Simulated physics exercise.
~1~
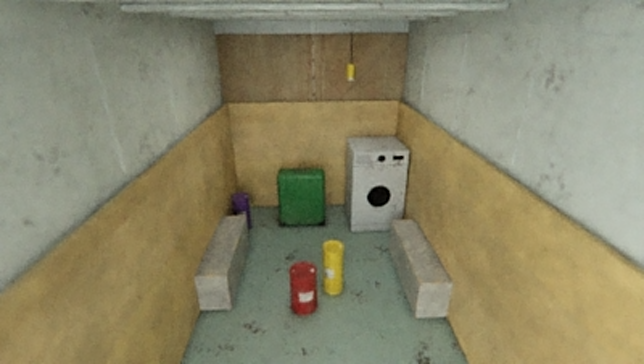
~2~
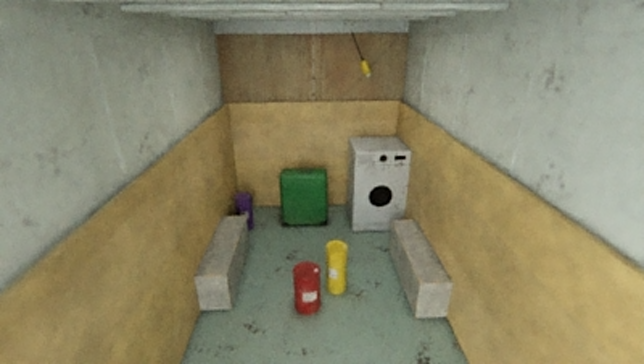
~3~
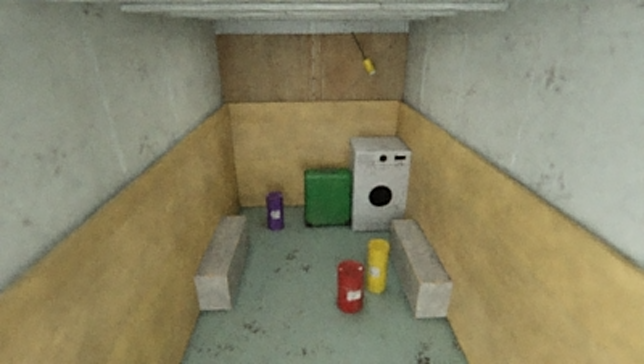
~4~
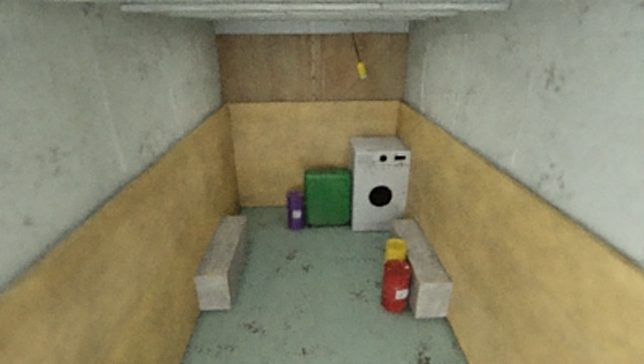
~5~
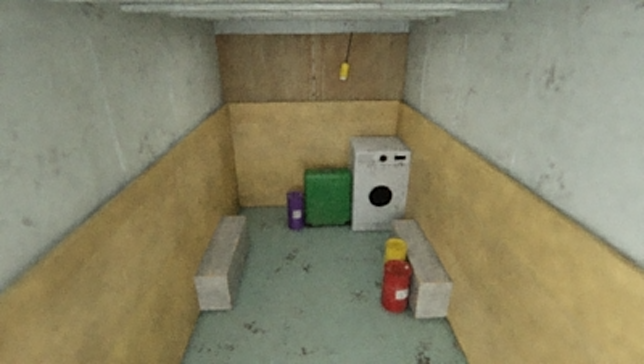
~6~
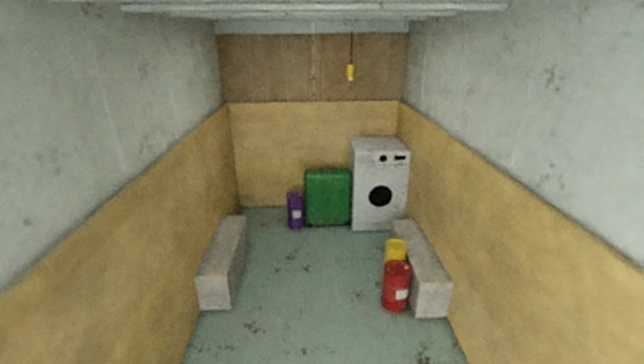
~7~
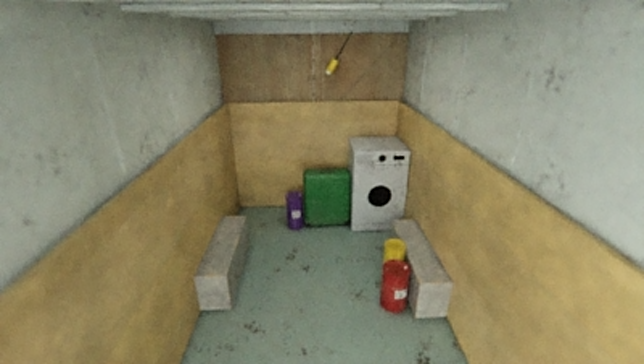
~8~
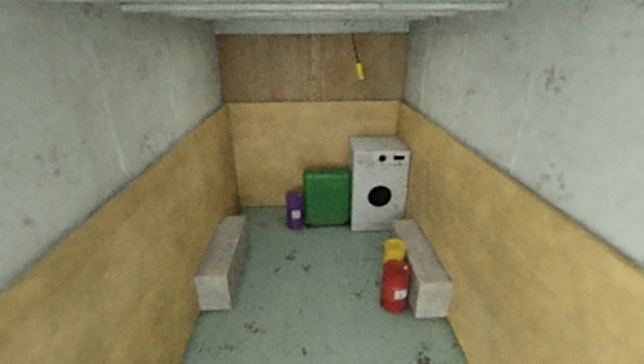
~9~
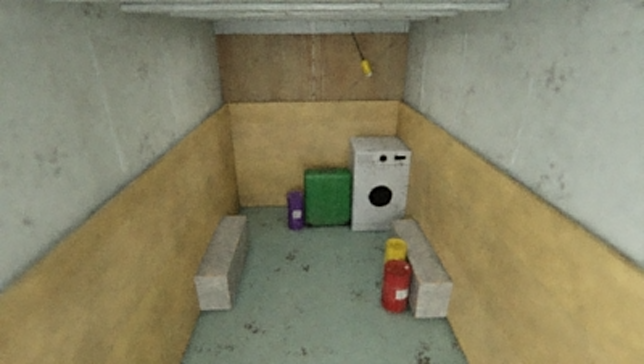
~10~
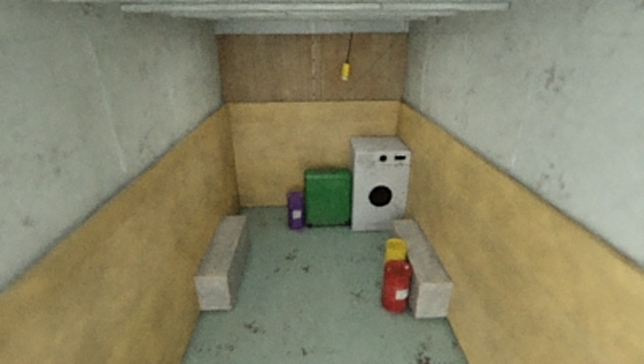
Red, yellow and purple canisters and a green case sliding right in a load bay, then staying upright as a lamp swings.
